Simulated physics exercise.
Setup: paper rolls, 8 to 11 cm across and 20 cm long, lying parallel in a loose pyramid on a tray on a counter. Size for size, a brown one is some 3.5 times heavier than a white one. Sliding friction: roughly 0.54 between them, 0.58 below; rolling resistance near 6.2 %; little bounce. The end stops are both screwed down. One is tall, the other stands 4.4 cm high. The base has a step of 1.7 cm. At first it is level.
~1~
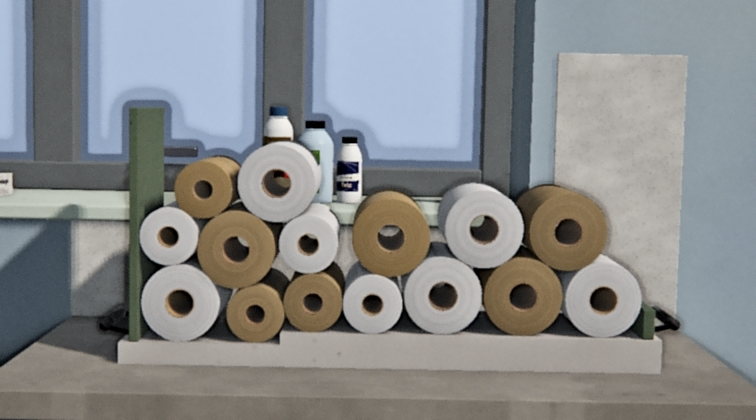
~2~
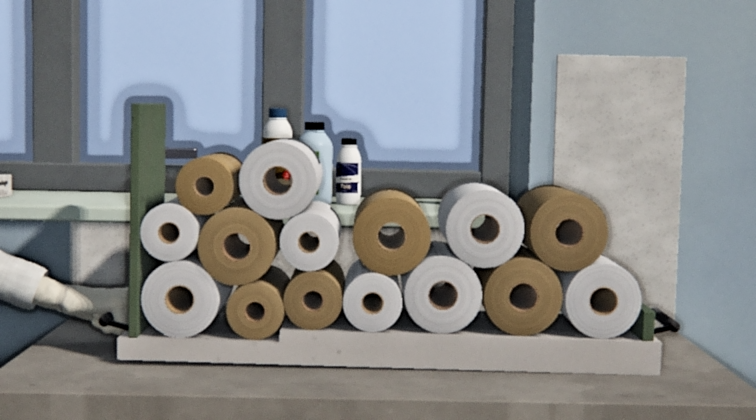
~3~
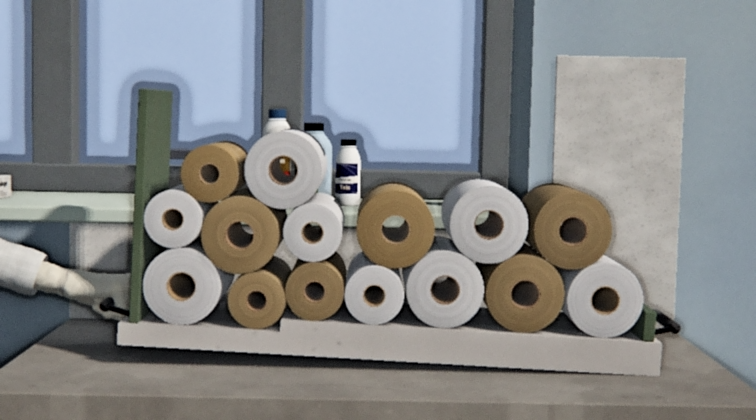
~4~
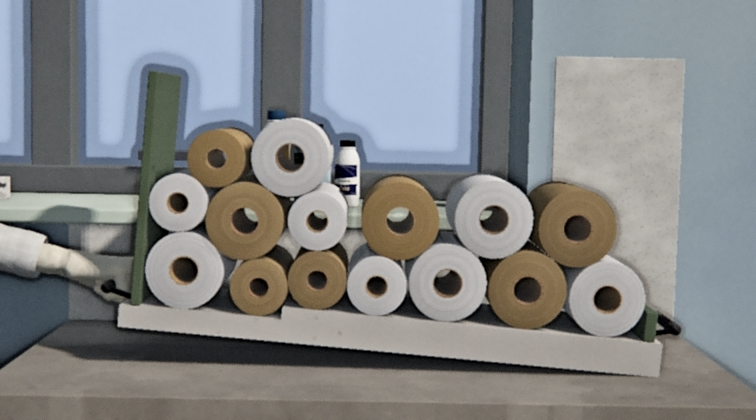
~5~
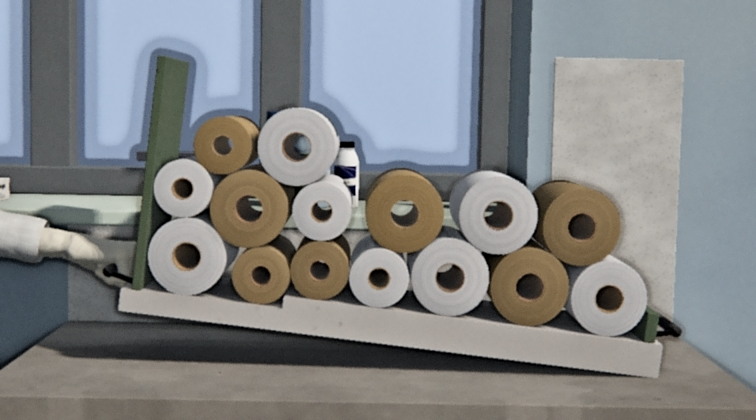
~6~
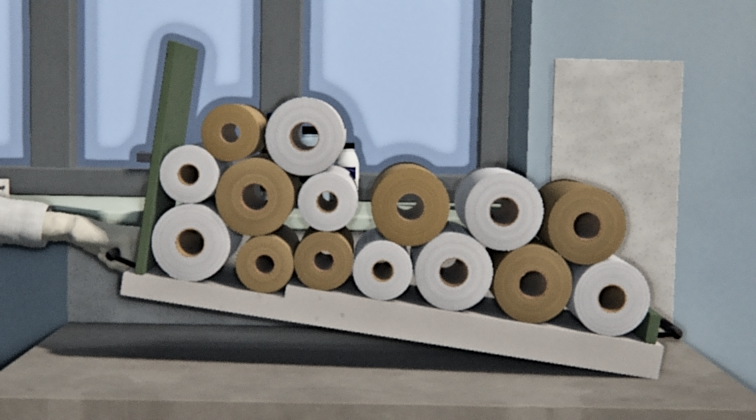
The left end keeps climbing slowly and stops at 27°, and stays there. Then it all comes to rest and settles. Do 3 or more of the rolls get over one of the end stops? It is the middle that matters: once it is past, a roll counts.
Yes, it works out at 6 in total.
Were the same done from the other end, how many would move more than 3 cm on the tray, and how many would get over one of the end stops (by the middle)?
Number shifting 1, number getting out 0.
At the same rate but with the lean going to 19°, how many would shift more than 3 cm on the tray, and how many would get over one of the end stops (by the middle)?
It would be 6 and 0, in that order.
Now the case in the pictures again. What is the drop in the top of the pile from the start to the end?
I'd put it at some 9 cm lower than at the start.
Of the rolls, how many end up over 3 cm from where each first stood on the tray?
Altogether that makes 8.
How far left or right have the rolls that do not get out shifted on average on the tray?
Roughly 2 cm to the right.
Then, 0.35 s past the final picture, left end up 16°; 0 now displaced over 3 cm; not one over the end stops; the one last seen at (327, 202) 1.2 cm right (moves measured on the tray).
Then, 0.88 s past the final picture, left end up 27°; 3 now displaced over 3 cm; not one over the end stops; the one last seen at (327, 202) 3 cm right.
Then, 1.62 s past the final picture, left end up 27°; 8 now displaced over 3 cm; 1 over the right lip; the one last seen at (327, 202) 7 cm right and 0.7 cm down.
Then, 3.33 s past the final picture, left end up 27°; 8 now displaced over 3 cm; 6 over the right lip; the one last seen at (327, 202) 60 cm right and 8 cm down.
All still, 3.6 s past the final picture, 8 moved over 3 cm; 6 over the right lip; the one last seen at (327, 202) fallen off to the right; top of the pile 19 cm high, from 29 cm.
